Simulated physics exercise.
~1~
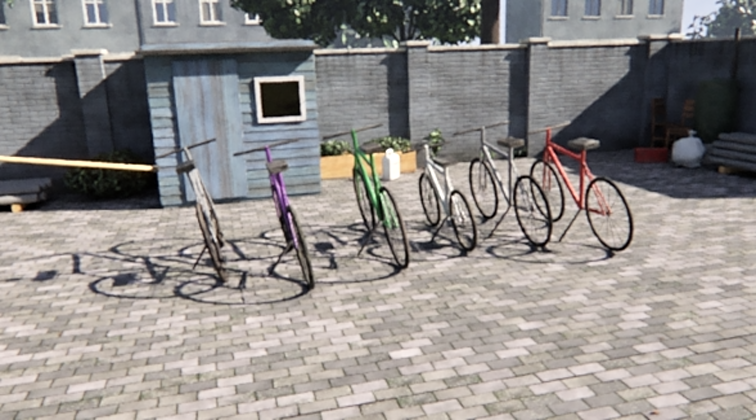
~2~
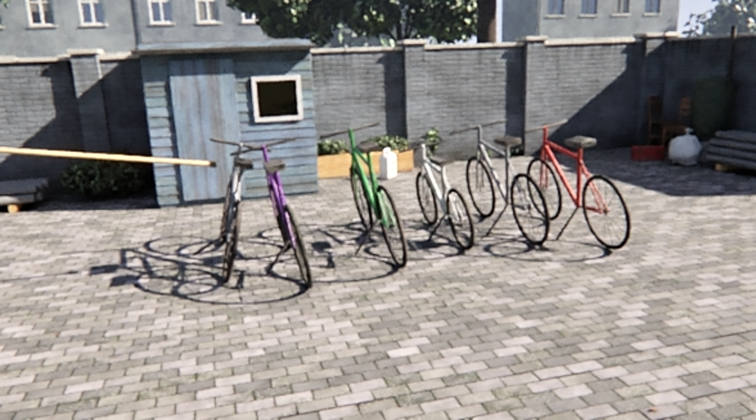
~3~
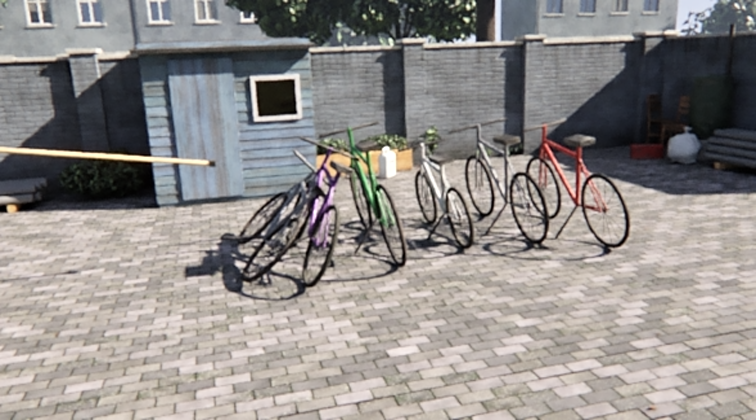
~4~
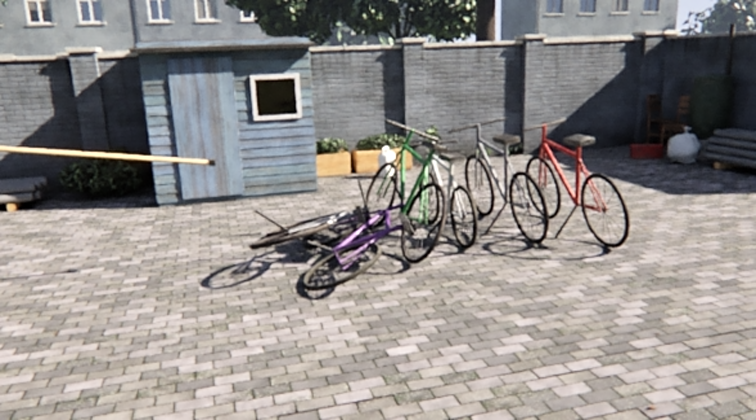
At the start, six bicycles stand side by side on a sunlit paved yard in front of a blue shed, with a long pale pole reaching in from the left. The pole moves right and pushes the first bicycle at its saddle, tipping it toward the purple one, then stops. The first bicycle falls on to the right and knocks the purple bicycle over with it. The purple one drops toward the green bicycle, which tilts to the right. By the end, the first two lie down on the paving, the green one leans off its upright position, and the three beyond it, including the red one, still stand.
